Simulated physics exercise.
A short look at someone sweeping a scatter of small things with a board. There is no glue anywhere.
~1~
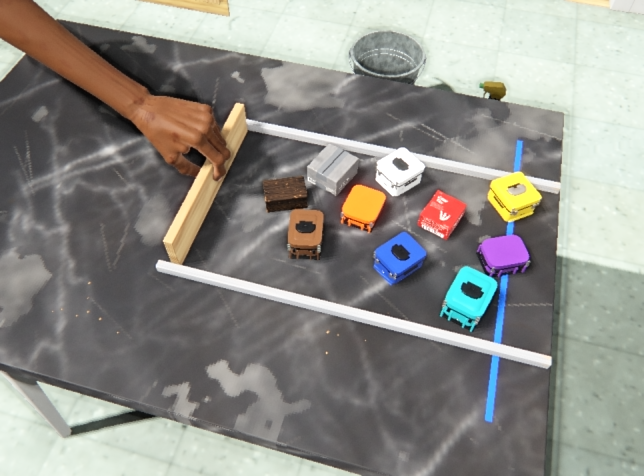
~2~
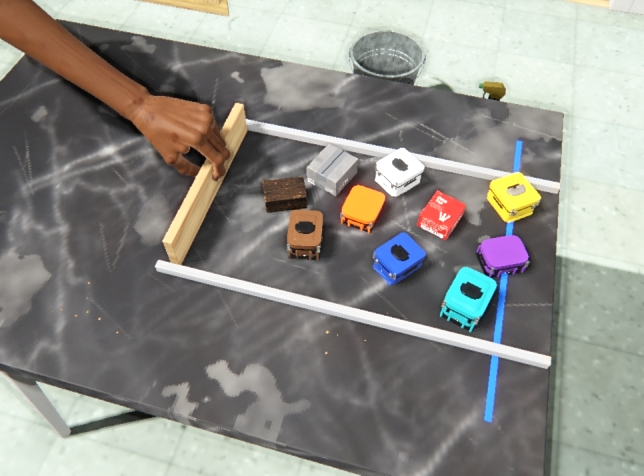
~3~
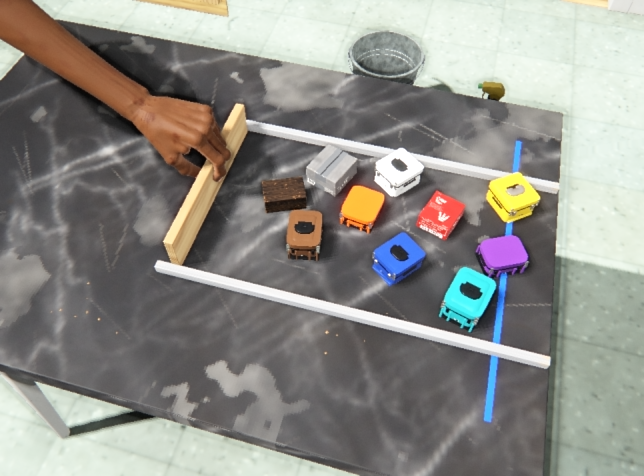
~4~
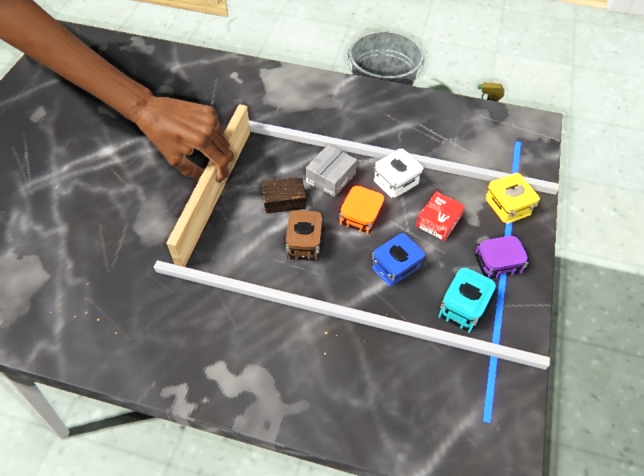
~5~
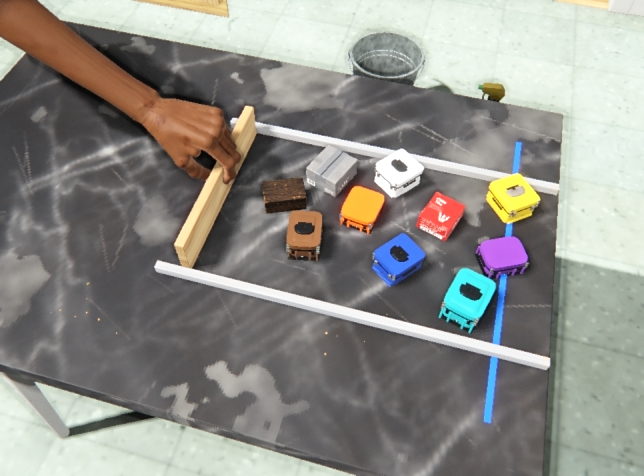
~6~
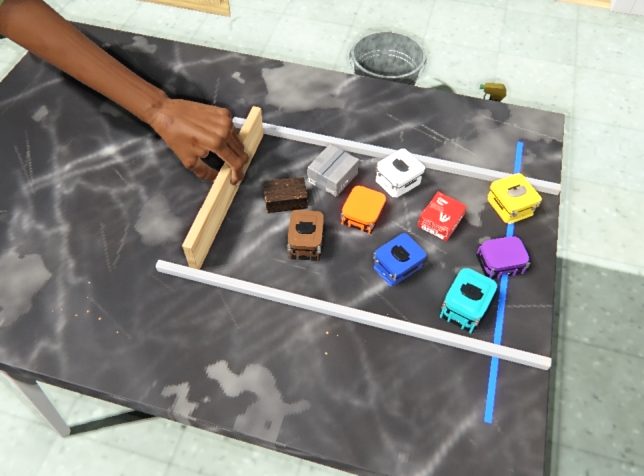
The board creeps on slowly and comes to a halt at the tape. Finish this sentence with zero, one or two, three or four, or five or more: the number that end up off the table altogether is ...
The number that end up off the table altogether is five or more.
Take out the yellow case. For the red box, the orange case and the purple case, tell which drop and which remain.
Red box down, orange case down, purple case down.
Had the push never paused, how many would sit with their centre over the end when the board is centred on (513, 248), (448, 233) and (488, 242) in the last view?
Taking the places in turn, the counts are 6, 0 and 3.
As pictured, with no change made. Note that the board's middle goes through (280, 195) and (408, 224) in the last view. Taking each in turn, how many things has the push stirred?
Counts: 1 and 10.
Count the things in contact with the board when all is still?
The count comes out at 4.
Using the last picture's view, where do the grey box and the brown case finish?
The grey box at (533, 210), the brown case at (523, 288).
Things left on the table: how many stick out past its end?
The figure is 0.
Soon after, none off yet; yellow case at rest near (513, 199); purple case at rest near (502, 258); turquoise case at rest near (468, 300).
Then, none off yet; yellow case moved a little near (524, 198); purple case moved a little near (513, 264); turquoise case moved a little near (481, 306).
At rest, the number that fall off is five or more; fallen, orange case, white case, blue case, red box, purple case and yellow case.
